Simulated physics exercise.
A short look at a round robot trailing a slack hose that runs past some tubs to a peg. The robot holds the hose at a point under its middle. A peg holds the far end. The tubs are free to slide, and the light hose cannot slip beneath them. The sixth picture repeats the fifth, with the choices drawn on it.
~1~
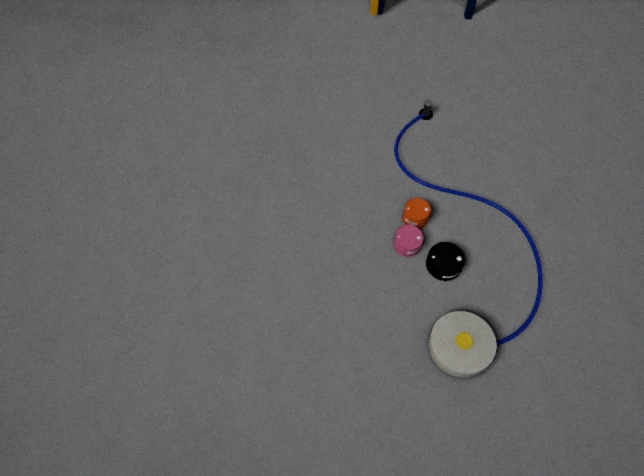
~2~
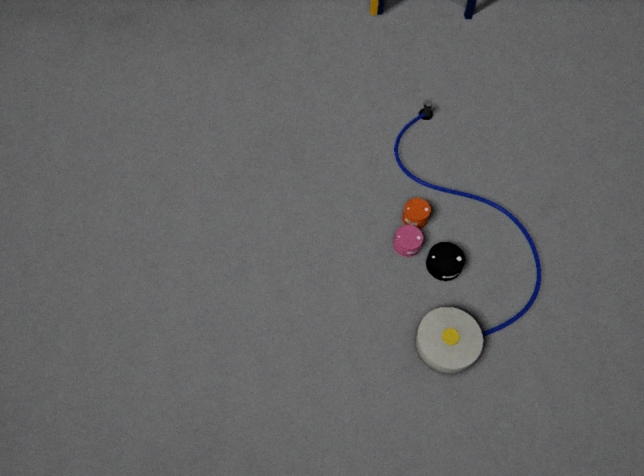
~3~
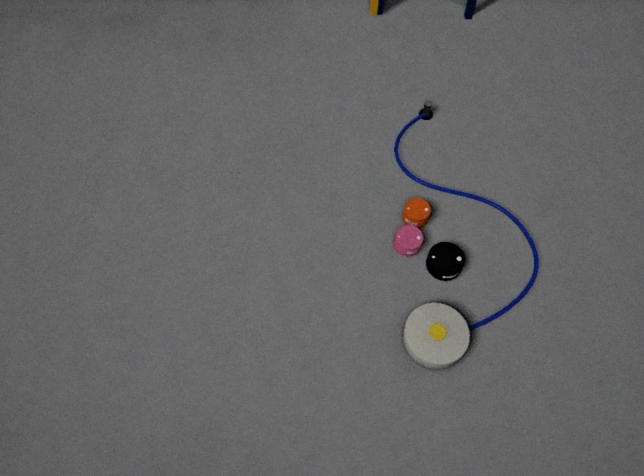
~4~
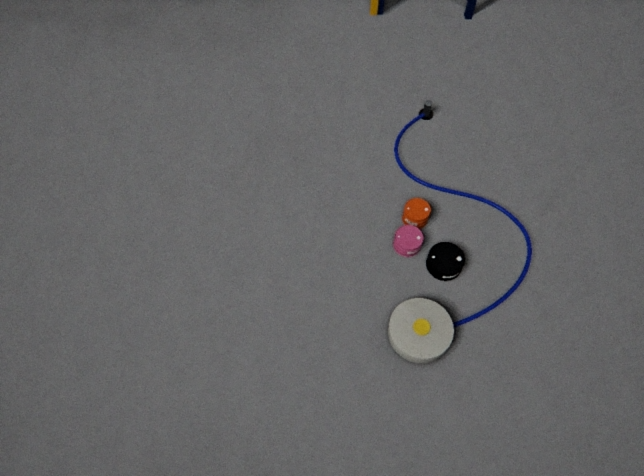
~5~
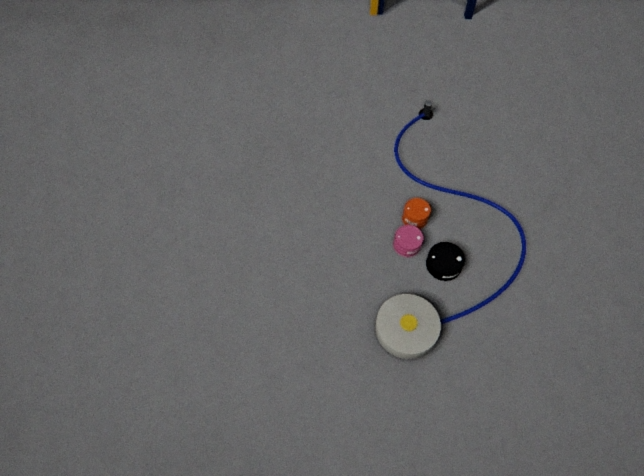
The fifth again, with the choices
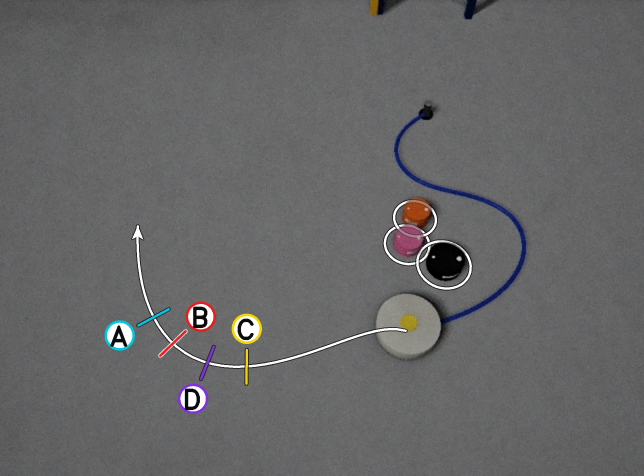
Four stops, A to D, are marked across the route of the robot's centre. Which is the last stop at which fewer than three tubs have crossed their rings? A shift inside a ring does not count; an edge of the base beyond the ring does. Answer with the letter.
It can go as far as D.
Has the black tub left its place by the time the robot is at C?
Yes.
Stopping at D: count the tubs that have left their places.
Two.
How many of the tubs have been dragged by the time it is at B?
Three.
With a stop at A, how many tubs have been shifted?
Three.
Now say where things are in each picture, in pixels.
Robot (462, 345); peg (427, 109); pink tub (408, 241), in the first frame.
Robot (449, 340); orange tub (416, 214), in the second frame.
Robot (435, 336); pink tub (408, 241), in the third frame.
Robot (420, 331); orange tub (416, 214), in the fourth frame.
Robot (407, 327); pink tub (408, 241); black tub (445, 261); orange tub (416, 214), in the fifth frame.
On the marked copy, A at (154, 317); B at (173, 343); C at (247, 367); D at (207, 363); the route from (406, 331) via (212, 364) to (138, 226).
Following D. Soon after the start, robot (339, 339).
Later, robot (267, 360).
In the end, robot (205, 359); pink tub (382, 226); black tub (405, 247); two over the rings.
As for the rest, A has three over the rings; B has three over the rings; C is within the limit but short.
